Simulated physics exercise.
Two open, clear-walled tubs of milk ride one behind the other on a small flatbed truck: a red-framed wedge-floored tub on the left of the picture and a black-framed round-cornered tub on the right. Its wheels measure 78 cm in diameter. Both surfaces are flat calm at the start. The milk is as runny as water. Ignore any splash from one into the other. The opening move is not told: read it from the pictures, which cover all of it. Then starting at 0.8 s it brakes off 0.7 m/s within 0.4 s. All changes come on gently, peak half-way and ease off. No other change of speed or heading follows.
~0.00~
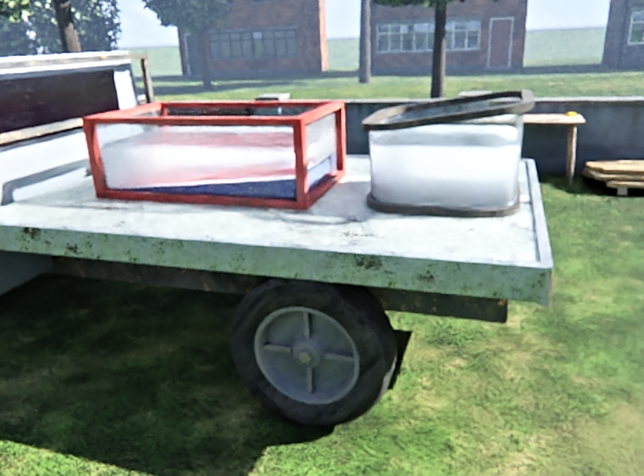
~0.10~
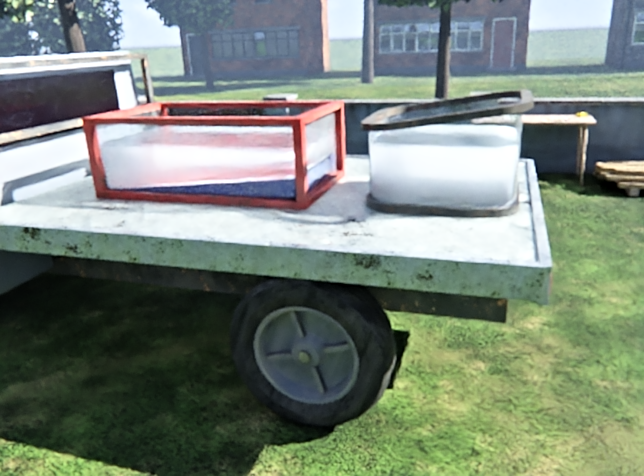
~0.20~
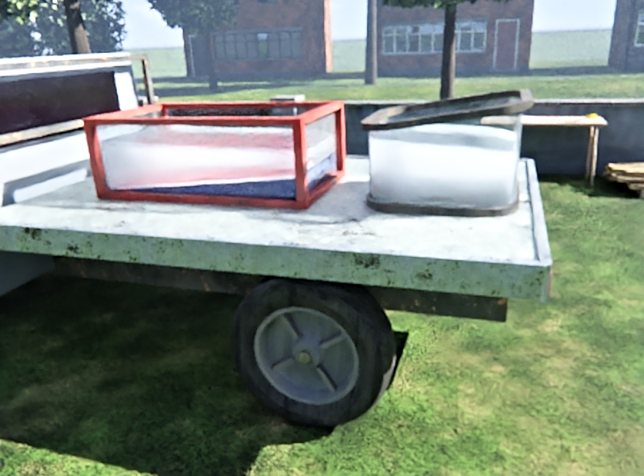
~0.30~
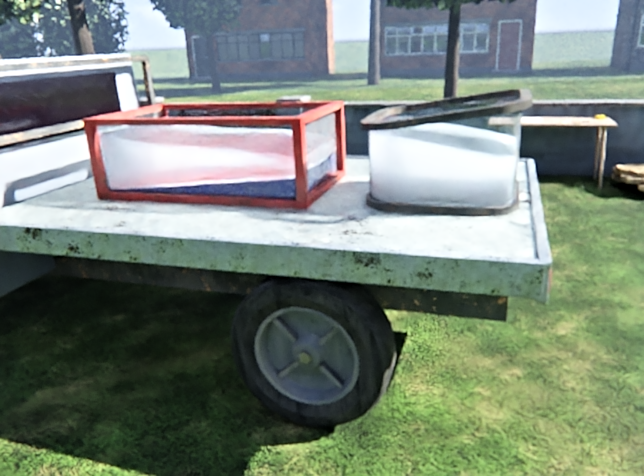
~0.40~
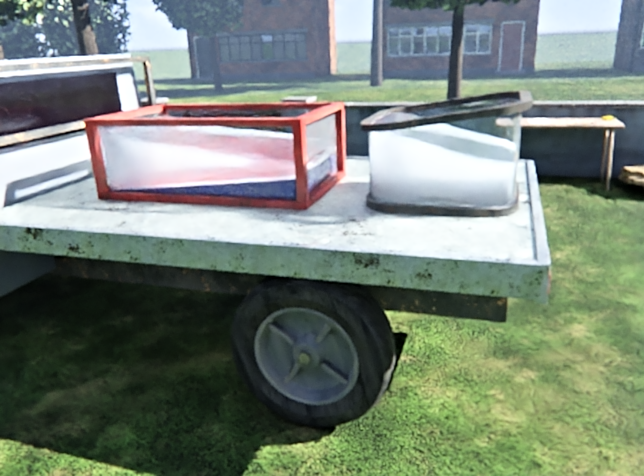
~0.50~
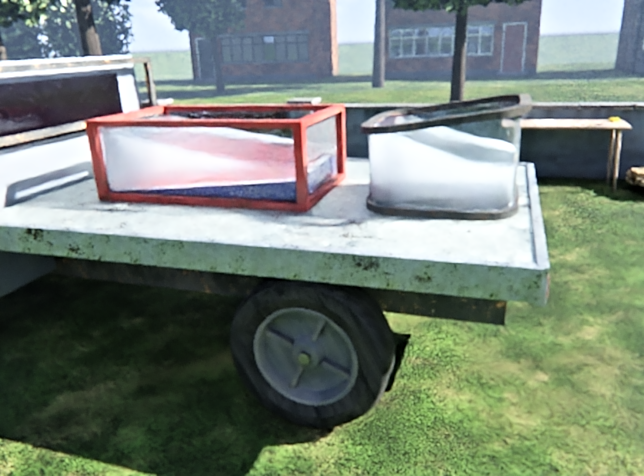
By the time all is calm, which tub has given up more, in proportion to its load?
It is worse for the right tub.
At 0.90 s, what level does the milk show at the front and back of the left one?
Front 30 cm, back 22 cm.
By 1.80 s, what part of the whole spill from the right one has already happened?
About 50 per cent.
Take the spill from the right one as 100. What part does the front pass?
About 100 per cent.
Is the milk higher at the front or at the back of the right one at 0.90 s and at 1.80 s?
Towards the back, then the back.
Then, 0.90 s in, the left one has lost nothing (front 31 cm, back 21 cm); the right one has lost nothing (front 24 cm, back 36 cm).
Then, 1.30 s in, the left one has lost nothing (front 35 cm, back 22 cm); the right one has lost nothing (front 44 cm, back 19 cm).
Then, 1.80 s in, the left one has lost nothing (front 25 cm, back 26 cm); the right one has lost 1 per cent, over the front (front 19 cm, back 44 cm).
Then, 4.18 s in, the left one has lost nothing; the right one has lost 3 per cent, over the front.
